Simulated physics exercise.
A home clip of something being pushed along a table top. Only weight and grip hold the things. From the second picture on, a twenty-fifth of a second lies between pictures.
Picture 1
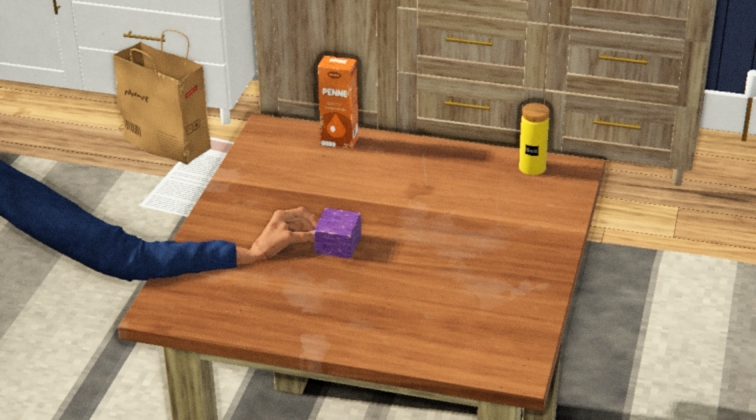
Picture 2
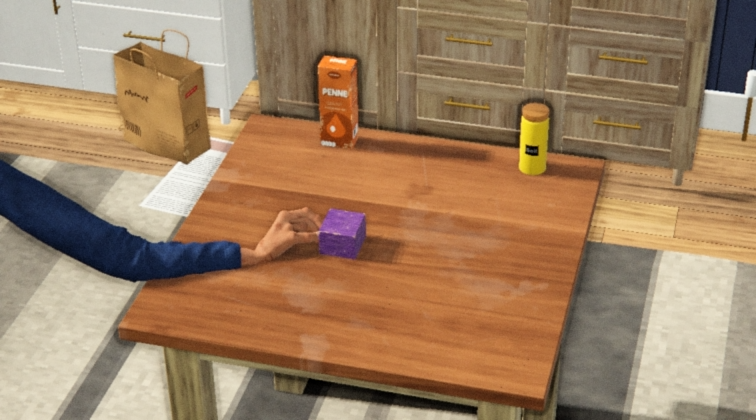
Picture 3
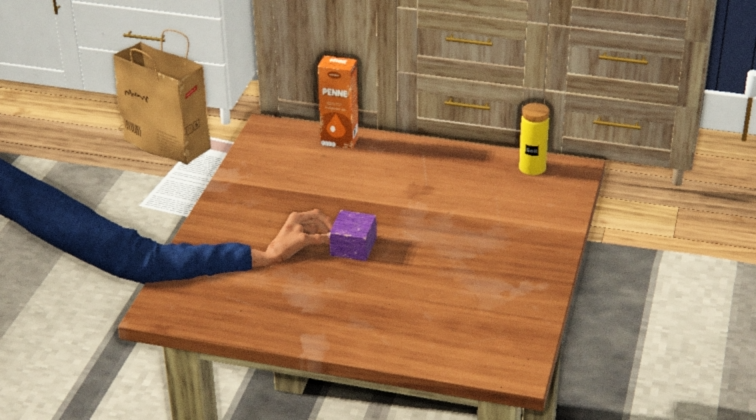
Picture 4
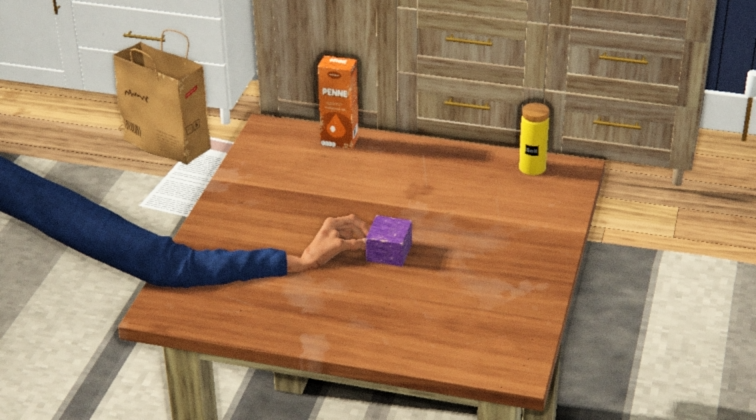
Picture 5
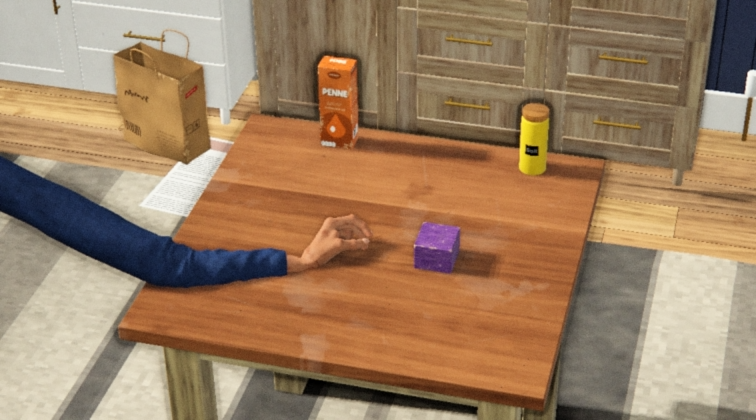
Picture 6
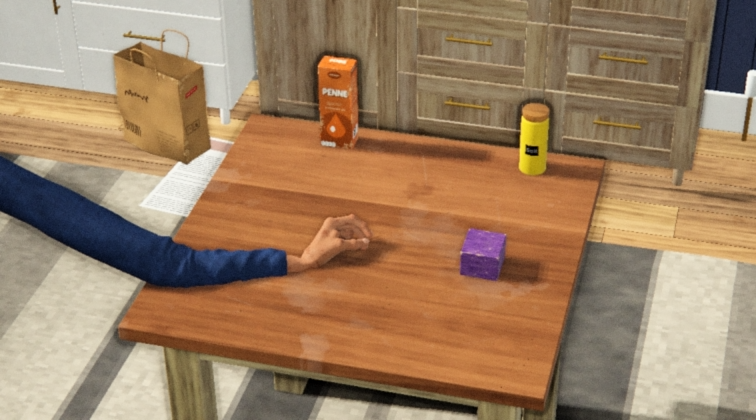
On a wooden table in a kitchen, with an orange penne box and a yellow jar near the back edge, a hand in a blue sleeve pushes a small purple block slowly to the right. The hand then stays still while the block slides on alone, moving farther right across the table top.
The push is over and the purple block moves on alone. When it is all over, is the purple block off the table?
The purple block drops to the floor.
Then, 0.30 s on from there, purple block now off the table.
Then, 0.50 s on from there, things are still on the move.
In the end, off the table, purple block.
